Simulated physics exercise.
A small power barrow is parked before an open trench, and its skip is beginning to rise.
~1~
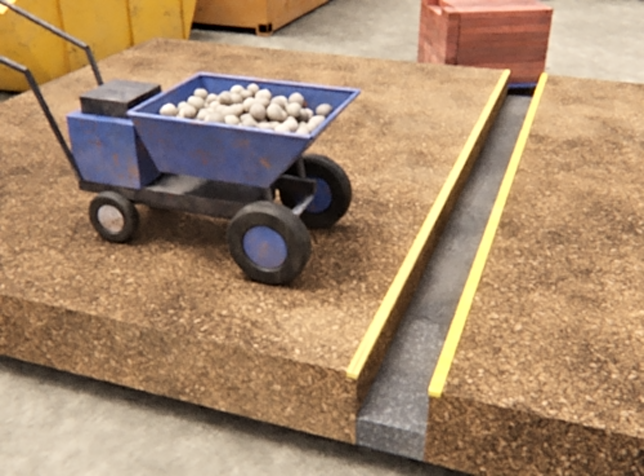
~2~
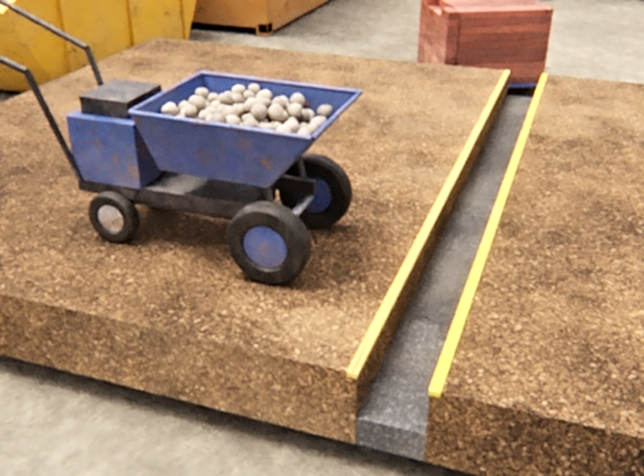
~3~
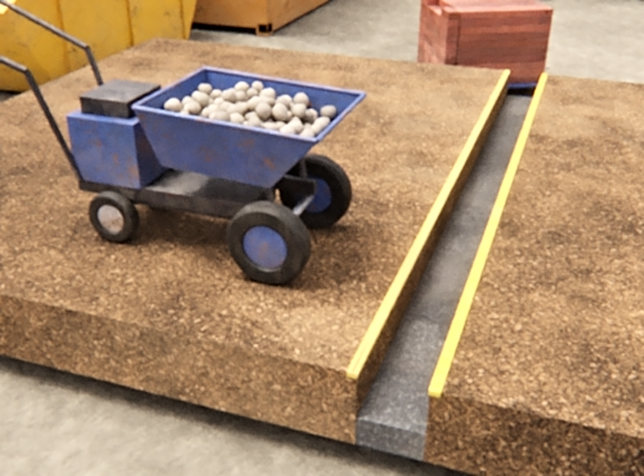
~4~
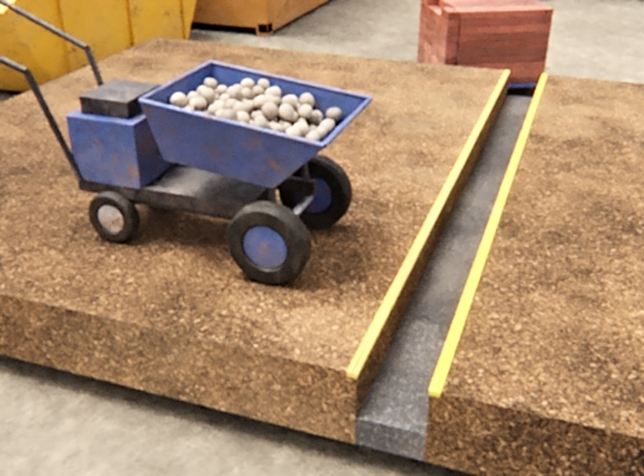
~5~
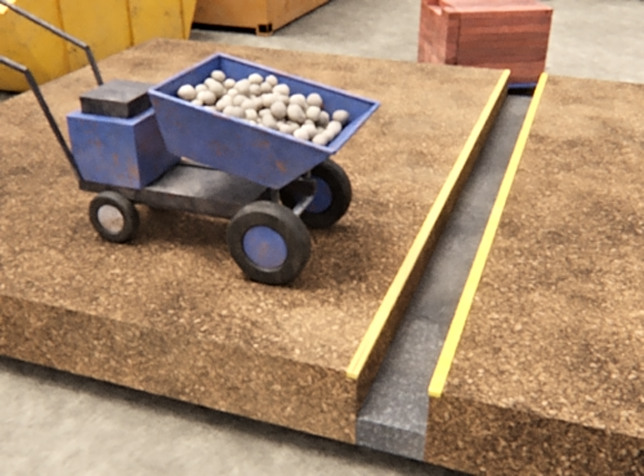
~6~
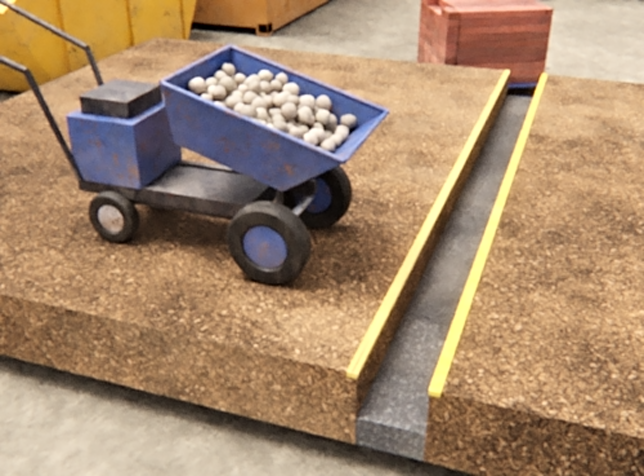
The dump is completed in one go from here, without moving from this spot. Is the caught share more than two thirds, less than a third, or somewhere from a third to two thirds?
It is more than two thirds.
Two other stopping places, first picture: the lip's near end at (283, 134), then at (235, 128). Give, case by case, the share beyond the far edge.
First place: Around 0 per cent. Second place: Around 0 per cent.
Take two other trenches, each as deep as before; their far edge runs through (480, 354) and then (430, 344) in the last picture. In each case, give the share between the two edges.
100 %, give or take, and then 60 %.
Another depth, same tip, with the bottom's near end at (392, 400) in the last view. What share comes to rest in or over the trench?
50 %.
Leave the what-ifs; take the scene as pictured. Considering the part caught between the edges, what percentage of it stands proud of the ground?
Estimate: Around 5 %.
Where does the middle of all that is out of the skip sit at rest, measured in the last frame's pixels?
Near pixel (437, 300).
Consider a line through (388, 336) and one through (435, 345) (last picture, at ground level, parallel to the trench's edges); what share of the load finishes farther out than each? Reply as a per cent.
I'd put it near 70 in a hundred, then near 20 in a hundred.
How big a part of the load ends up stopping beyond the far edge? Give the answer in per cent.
Close to 10 in a hundred.
Just after the last frame, skip tipped steeply; every one in the skip.
A moment on, skip tipped right over; roughly half in the skip; roughly half in or heaped over the trench; just a few beyond it; just a few falling.
Further on, skip tipped right over; about a tenth in the skip; the larger part in or heaped over the trench; about a tenth beyond it.
When it is over, skip tipped right over; about a tenth in the skip; the larger part in or heaped over the trench; about a tenth beyond it.
